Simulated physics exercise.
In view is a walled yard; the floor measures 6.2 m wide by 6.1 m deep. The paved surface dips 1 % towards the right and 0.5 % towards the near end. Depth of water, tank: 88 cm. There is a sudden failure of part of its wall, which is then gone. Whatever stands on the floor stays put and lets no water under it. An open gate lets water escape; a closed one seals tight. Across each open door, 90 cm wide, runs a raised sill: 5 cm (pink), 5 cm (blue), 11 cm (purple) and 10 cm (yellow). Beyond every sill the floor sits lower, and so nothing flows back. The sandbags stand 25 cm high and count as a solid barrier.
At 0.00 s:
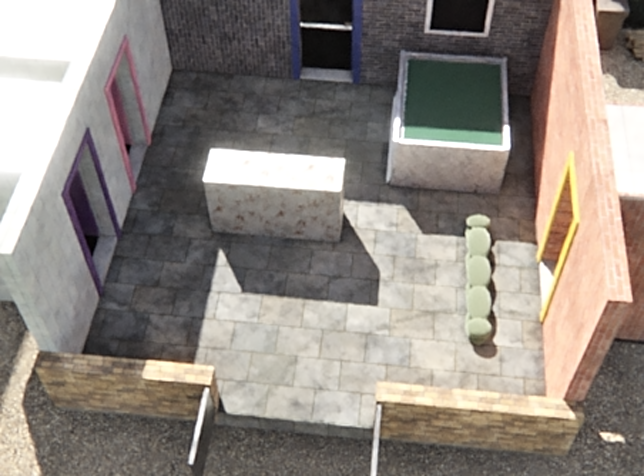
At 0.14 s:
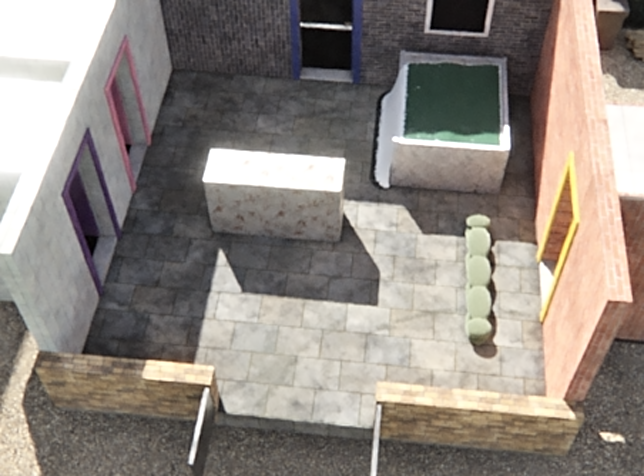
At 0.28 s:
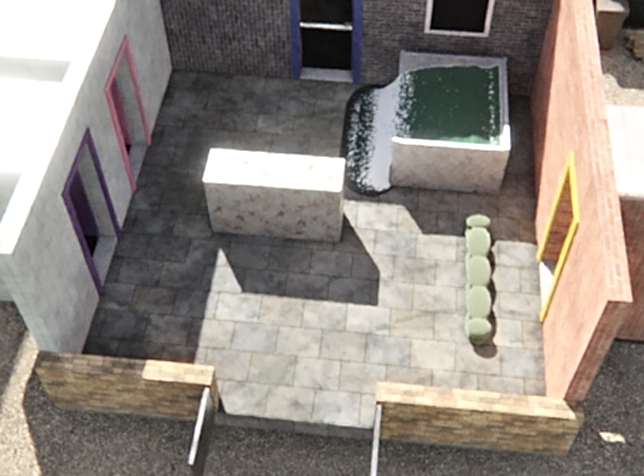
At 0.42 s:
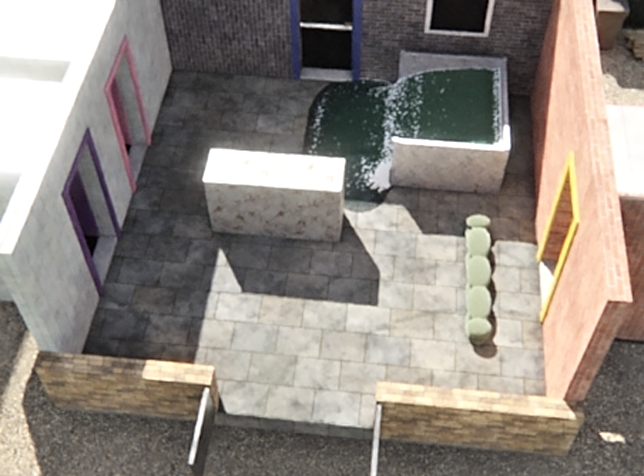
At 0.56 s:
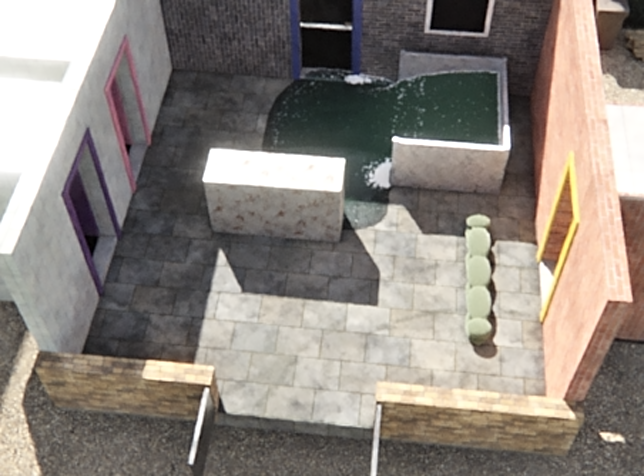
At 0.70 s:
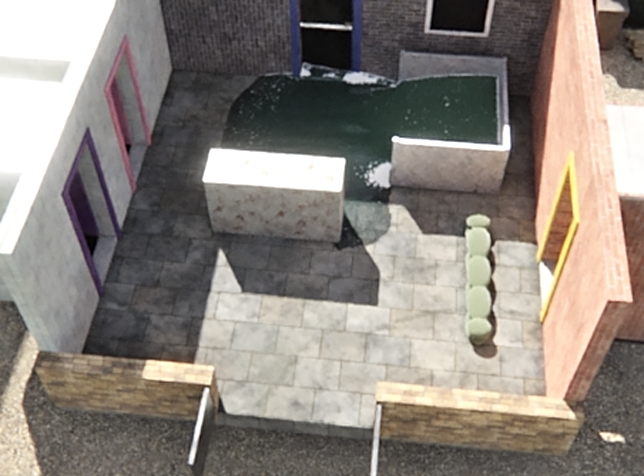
At first, a square tank of dark green water stands still in the back right of a walled, paved yard. Then its left side gives way and water pours out with white foam, spreading left across the paving, along the back wall by the blue-framed door and behind the pale block.
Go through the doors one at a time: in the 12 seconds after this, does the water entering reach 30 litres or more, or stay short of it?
Going through them: The pink door reaches it; the blue door reaches it; the purple door stays short; the yellow door stays short.
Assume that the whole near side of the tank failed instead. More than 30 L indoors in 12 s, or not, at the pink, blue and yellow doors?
Then it goes pink fine, blue fine, yellow too high.
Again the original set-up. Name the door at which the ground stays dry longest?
The answer is the yellow door.
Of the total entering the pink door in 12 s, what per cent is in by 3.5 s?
Estimate: Around 85 per cent.
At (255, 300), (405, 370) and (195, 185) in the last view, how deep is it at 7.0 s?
3, 2 and 7 cm.
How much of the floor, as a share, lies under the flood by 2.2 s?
About 40 per cent.
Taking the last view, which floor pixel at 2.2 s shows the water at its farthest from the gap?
Near (96, 311).
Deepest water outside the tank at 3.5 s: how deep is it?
About 23 cm.
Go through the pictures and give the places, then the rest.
In the first frame, the tank at (452, 102) is whole and still, 88 cm deep.
In the second frame, water pours out at (399, 123) and has run 1.1 m, to (386, 187); typically 7 cm deep outside, 88 cm at the tank's back.
In the third frame, the front is at (366, 191), 1.2 m from the gap at (399, 127); 1.6 m2 of floor is under water; 81 cm left at the back of the tank.
In the fourth frame, the front is at a hidden place, 1.6 m from the gap at (398, 128); 3.3 m2 of floor is under water; 75 cm left at the back of the tank.
In the fifth frame, the front is at (300, 79), 2.1 m from the gap at (398, 129); 5.4 m2 of floor is under water; 73 cm left at the back of the tank.
In the sixth frame, the front is at a hidden place, 2.8 m from the gap at (398, 130); 7.4 m2 of floor is under water; 66 cm left at the back of the tank.
After 1.4 s water covers 35 % of the floor and is deepest (48 cm) near (169, 82); pink door 17 cm at the sill, 27 L in, blue door 16 cm at the sill, 33 L in, purple door not reached, yellow door not reached.
After 2.2 s water covers 40 % of the floor and is deepest (44 cm) near (182, 75); pink door 33 cm at the sill, 189 L in, blue door 13 cm at the sill, 72 L in, purple door 6 cm at the sill, 0 L in, yellow door not reached.
After 3.5 s water covers 50 % of the floor and is deepest (23 cm) near (226, 201); pink door 18 cm at the sill, 383 L in, blue door 9 cm at the sill, 98 L in, purple door 10 cm at the sill, 0 L in, yellow door not reached.
After 7.0 s water covers 85 % of the floor and is deepest (14 cm) near (548, 428); pink door 7 cm at the sill, 450 L in, blue door 8 cm at the sill, 134 L in, purple door 5 cm at the sill, 0 L in, yellow door not reached.
After 12.0 s water covers 95 % of the floor and is deepest (12 cm) near (488, 196); pink door 2 cm at the sill, 453 L in, blue door 6 cm at the sill, 141 L in, purple door 2 cm at the sill, 0 L in, yellow door 8 cm at the sill, 0 L in.
